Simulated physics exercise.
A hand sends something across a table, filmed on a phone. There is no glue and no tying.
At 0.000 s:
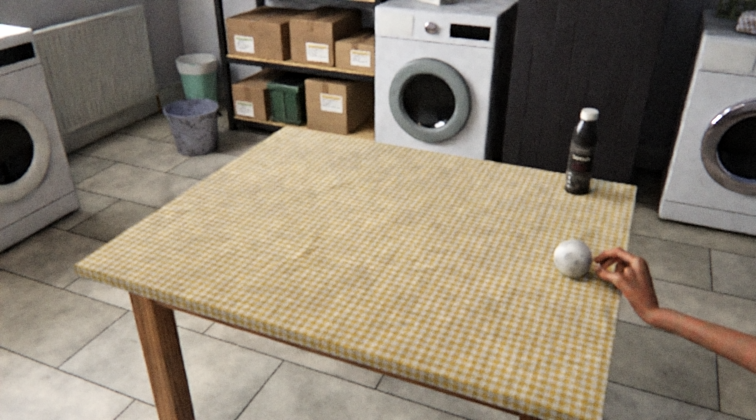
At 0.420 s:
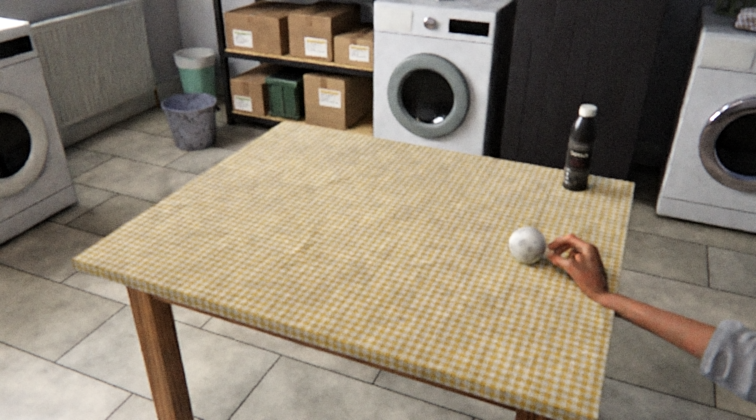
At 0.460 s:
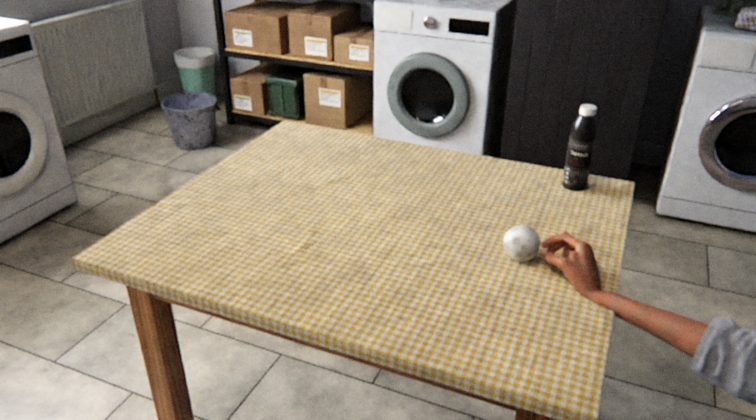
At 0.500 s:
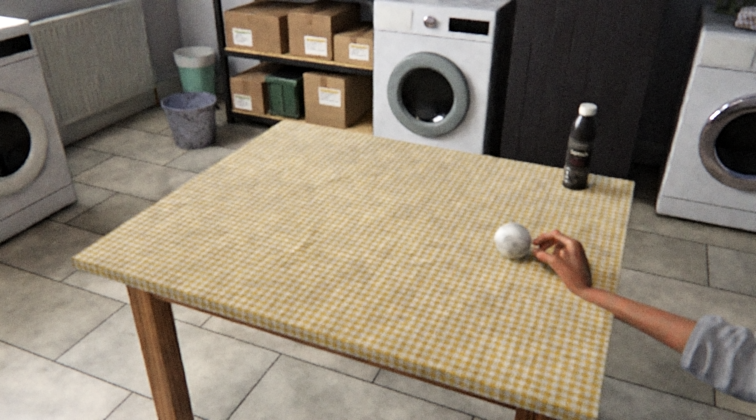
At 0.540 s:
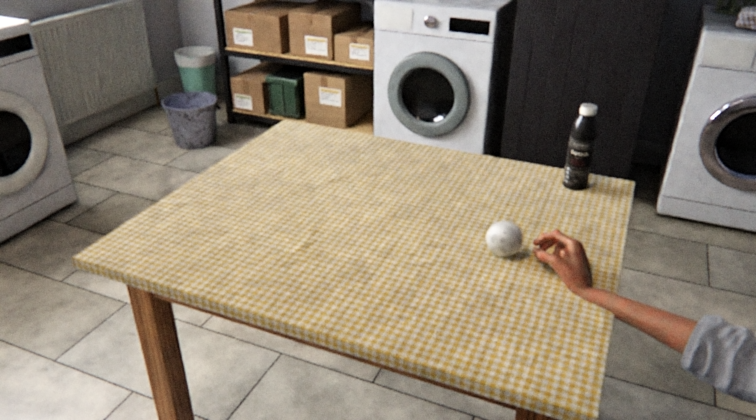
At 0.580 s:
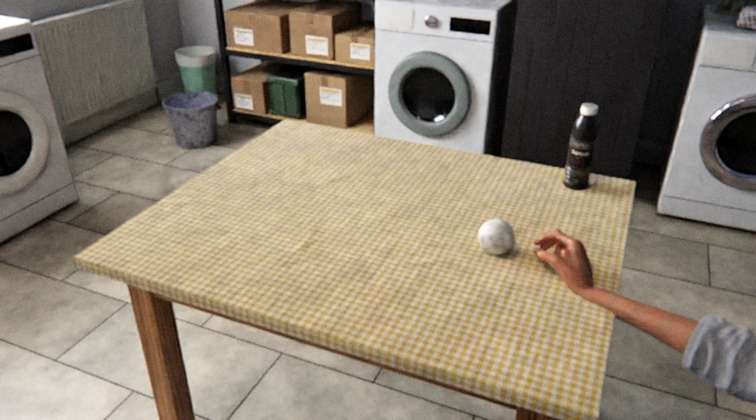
A hand reaches in from the right over a table with a yellow-and-white checked cloth, seen from above in a tiled laundry room. A white ball sits at the fingertips, with a dark, white-capped bottle near the back right corner and washing machines and shelved boxes behind. The hand moves the ball left, then stays back as it rolls slightly farther left, while the view shifts slightly early on.
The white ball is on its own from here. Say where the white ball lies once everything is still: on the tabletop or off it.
There you go, it's still up top afterwards.
After 0.68 s, white ball rolled about its own width near (477, 232).
After 0.78 s, white ball rolled about its own width near (460, 228).
After 0.98 s, white ball rolled well along near (437, 224).
After 1.18 s, white ball rolled well along near (423, 221).
At rest (1.7 s), moved from the start, white ball. Seen from the same camera at the end, white ball near (420, 220).
